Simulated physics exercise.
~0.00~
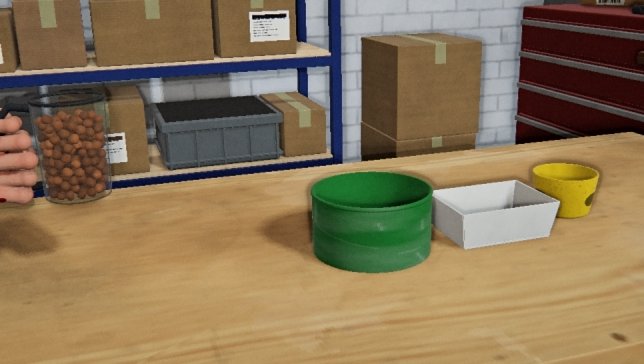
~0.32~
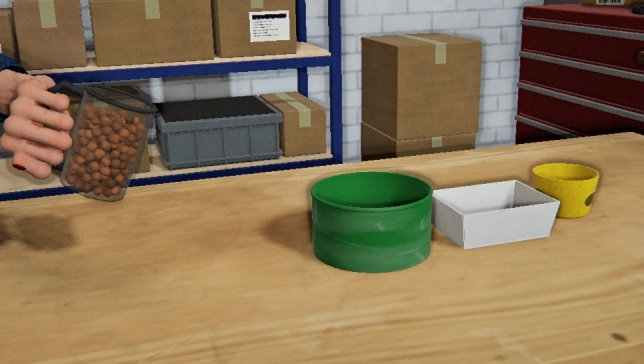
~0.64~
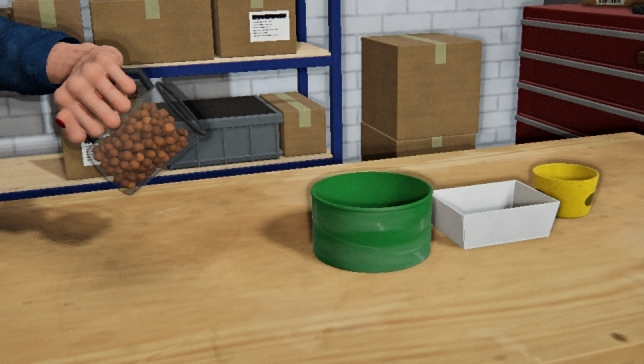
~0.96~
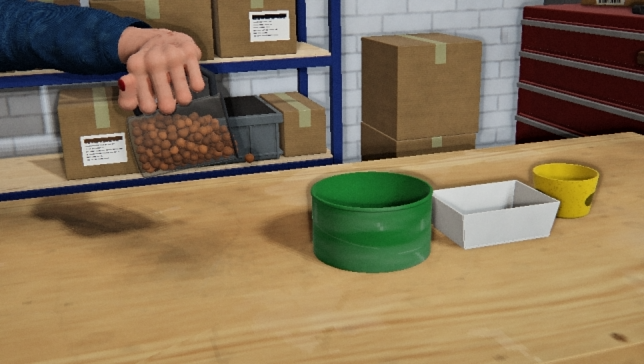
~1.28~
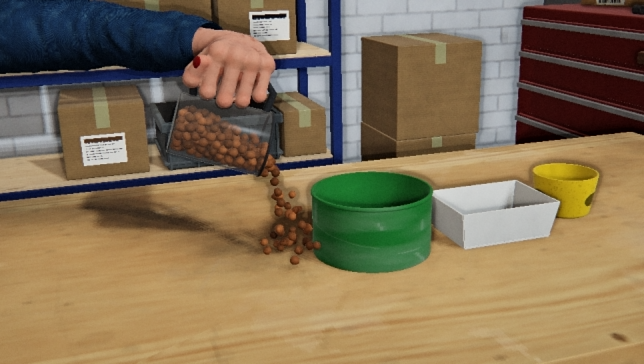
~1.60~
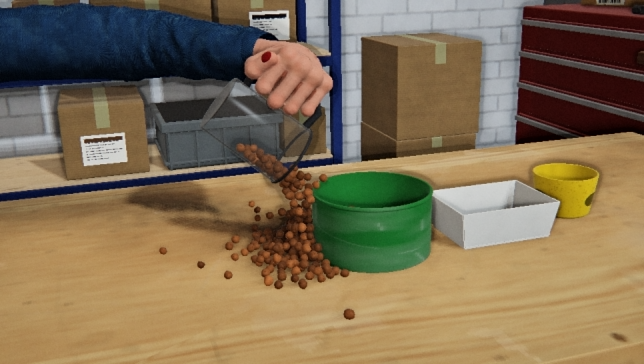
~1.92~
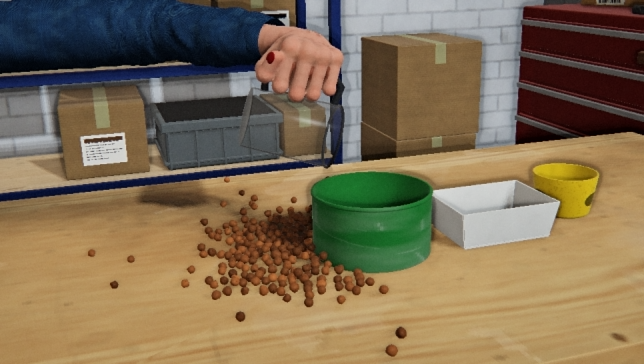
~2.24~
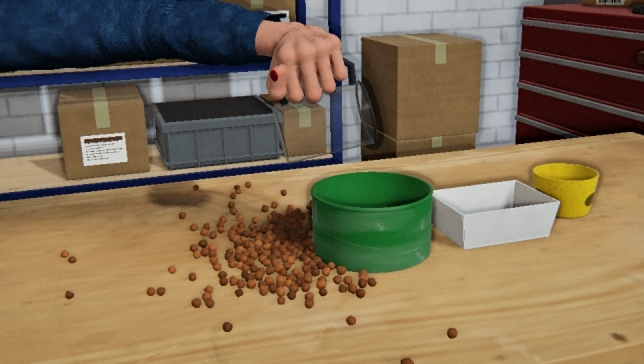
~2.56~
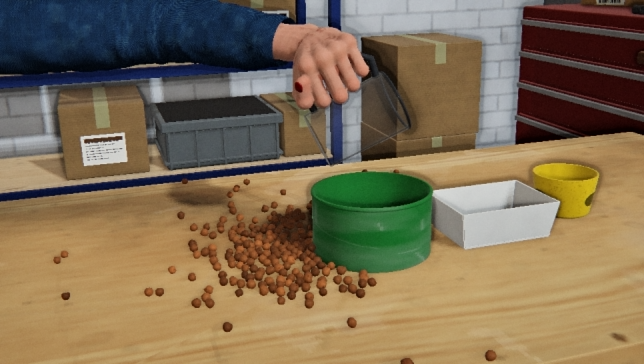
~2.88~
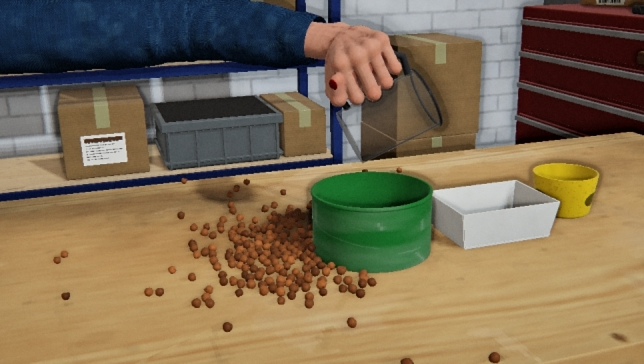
On a wooden workbench, a hand tipping a clear cup of hazelnuts too early, spilling nearly all beside a green pot.
